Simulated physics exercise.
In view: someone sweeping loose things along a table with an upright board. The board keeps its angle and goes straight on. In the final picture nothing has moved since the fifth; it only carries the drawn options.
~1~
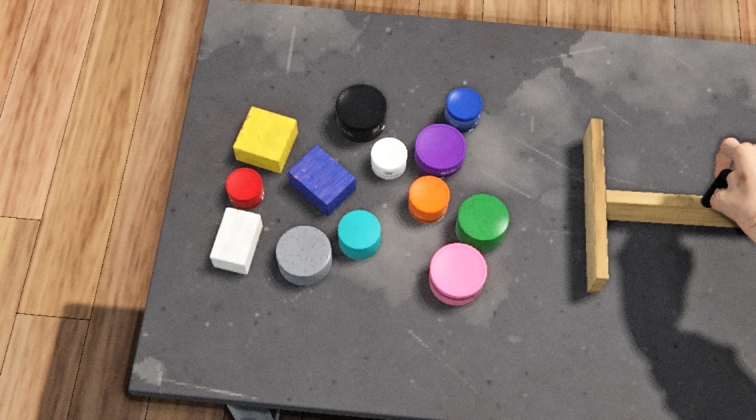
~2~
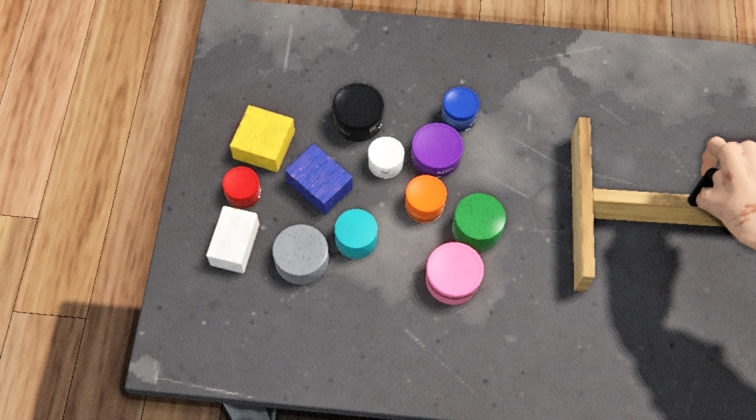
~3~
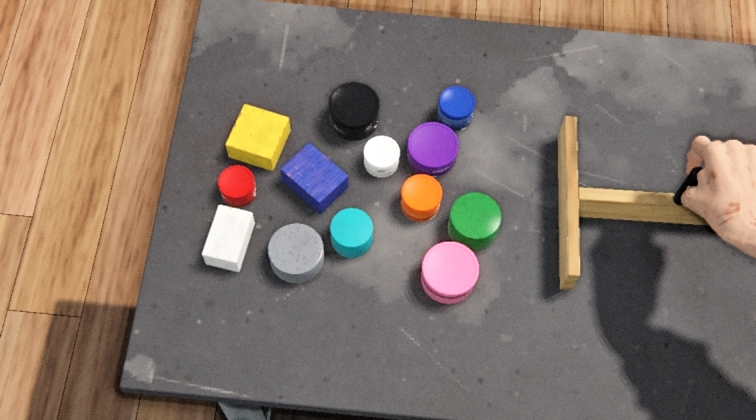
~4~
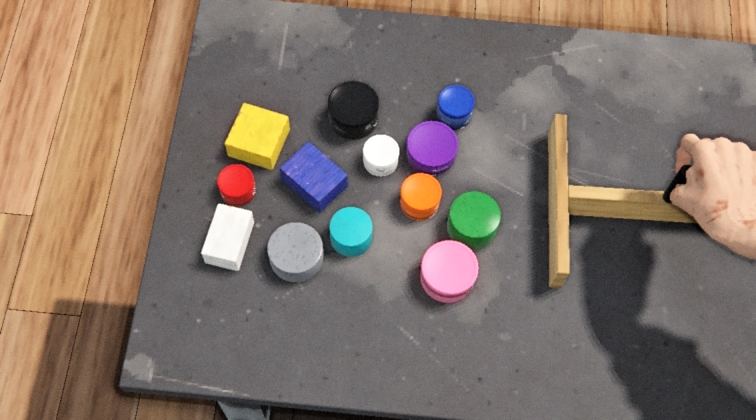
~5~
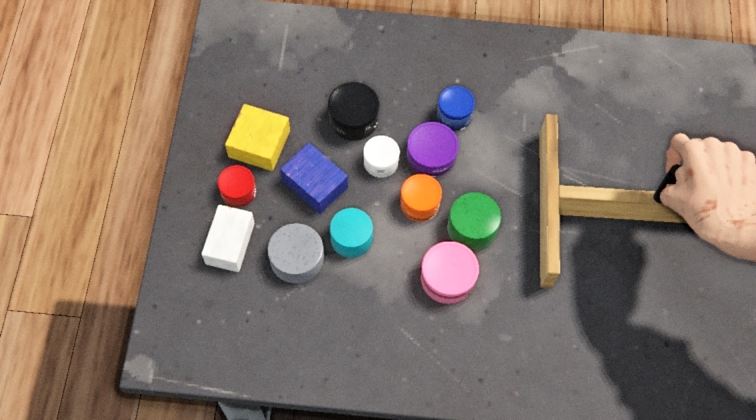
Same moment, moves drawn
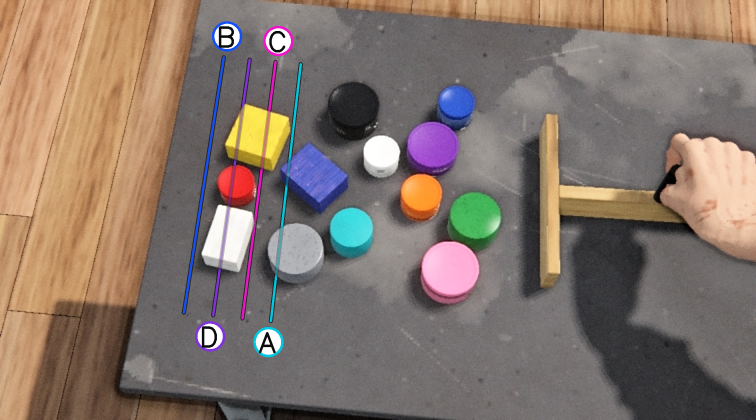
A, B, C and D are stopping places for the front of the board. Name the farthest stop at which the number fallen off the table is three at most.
The farthest such stop is D.
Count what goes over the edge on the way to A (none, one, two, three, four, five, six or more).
The count is none.
On the marked copy, A at (287, 185); B at (205, 177); C at (260, 182); D at (233, 180).
Taking D. A third of the way, board (438, 180); blue jar (447, 103); pink jar (399, 270).
Two thirds of the way, board (323, 169); red tub (203, 201); white block (206, 247).
When it is over, board (233, 161); yellow block over the edge; red tub over the edge; three fallen.
As for the rest, A is within the limit but short; B drops five; C is within the limit but short.
